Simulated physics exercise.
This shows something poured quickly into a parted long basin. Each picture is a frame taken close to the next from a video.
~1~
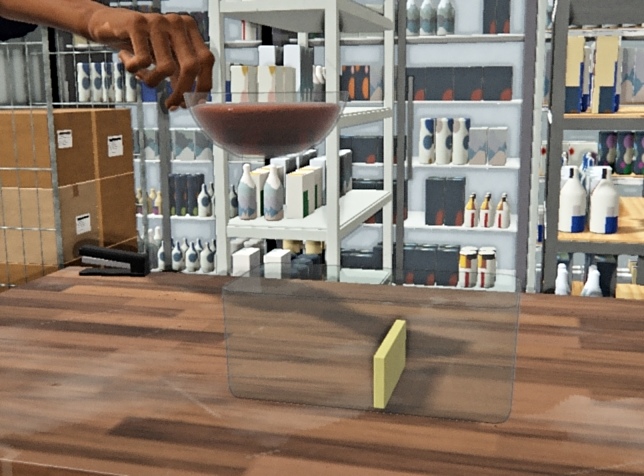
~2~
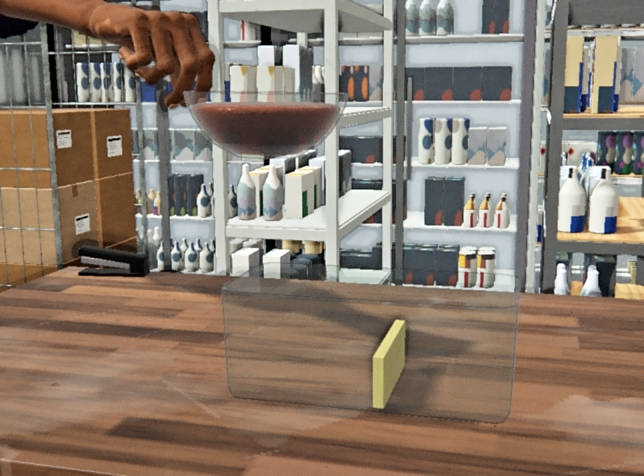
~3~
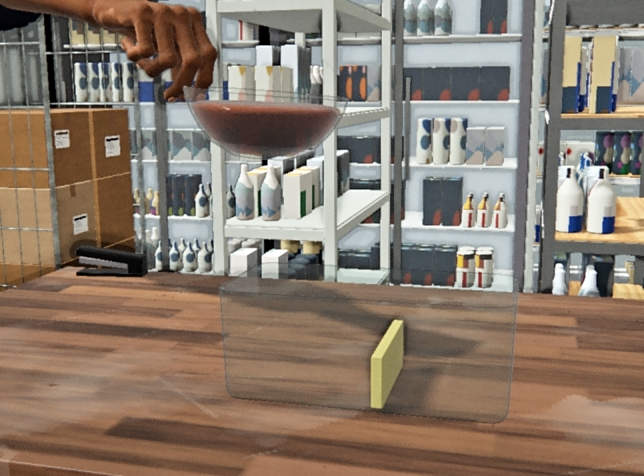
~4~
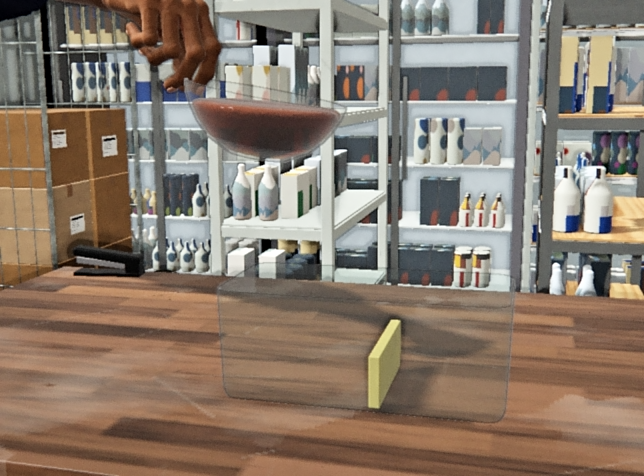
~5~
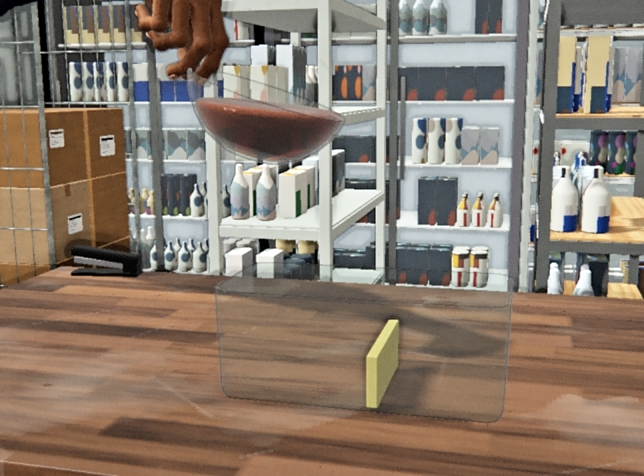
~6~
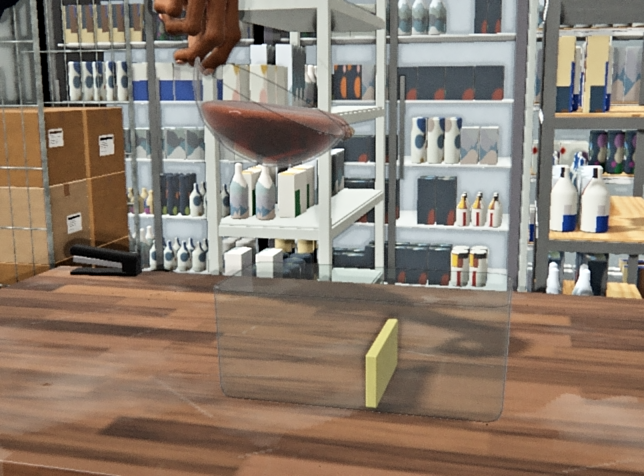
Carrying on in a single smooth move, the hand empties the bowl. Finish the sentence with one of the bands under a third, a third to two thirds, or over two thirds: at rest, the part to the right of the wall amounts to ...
At rest, the part to the right of the wall amounts to a third to two thirds.
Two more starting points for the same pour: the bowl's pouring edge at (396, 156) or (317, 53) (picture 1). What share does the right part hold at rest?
Close to 75 % for the first start and close to 40 % for the second.
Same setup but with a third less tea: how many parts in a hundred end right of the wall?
50 %.
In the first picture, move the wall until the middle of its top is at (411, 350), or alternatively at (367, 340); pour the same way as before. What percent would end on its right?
My guess is some 35 percent the first time and some 80 percent the second.
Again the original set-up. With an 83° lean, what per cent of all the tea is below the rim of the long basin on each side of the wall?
Near 5 in a hundred left, near 35 in a hundred right.
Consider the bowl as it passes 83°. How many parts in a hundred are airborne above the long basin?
50 %.
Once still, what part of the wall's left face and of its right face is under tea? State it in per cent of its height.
Left 30 %, right 40 %.
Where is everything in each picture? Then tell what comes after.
In the first picture, it leans 0°; its right rim is at (345, 94); the tea meets the walls at (200, 106) and (341, 106); the long basin's rim runs from (242, 277) to (519, 293); the wall's top is at (391, 339).
In the second picture, it leans 1°; its right rim is at (345, 96); the tea meets the walls at (199, 105) and (340, 107).
In the third picture, it leans 5°; its right rim is at (345, 102); the tea meets the walls at (199, 102) and (341, 110).
In the fourth picture, it leans 11°; its right rim is at (344, 111); the tea meets the walls at (200, 100) and (341, 113).
In the fifth picture, it leans 19°; its right rim is at (343, 123); the tea meets the walls at (203, 100) and (344, 116); 1 per cent is over the edge.
In the sixth picture, it leans 29°; its right rim is at (341, 137); the tea meets the walls at (208, 102) and (334, 125); 7 per cent is over the edge.
A moment on, the bowl is tipped on its side and 11 per cent is still to pour, 3 is left of the wall and 36 right of it.
Next, the bowl is tipped on its side and 0 per cent is still to pour, 34 is left of the wall and 55 right of it.
Then the bowl is tipped on its side and 0 per cent is still to pour, 41 is left of the wall and 55 right of it.
Later the bowl is tipped on its side and 0 per cent is still to pour, 42 is left of the wall and 54 right of it.
In the end 42 per cent lies left of the wall, 54 right of it and 4 outside.
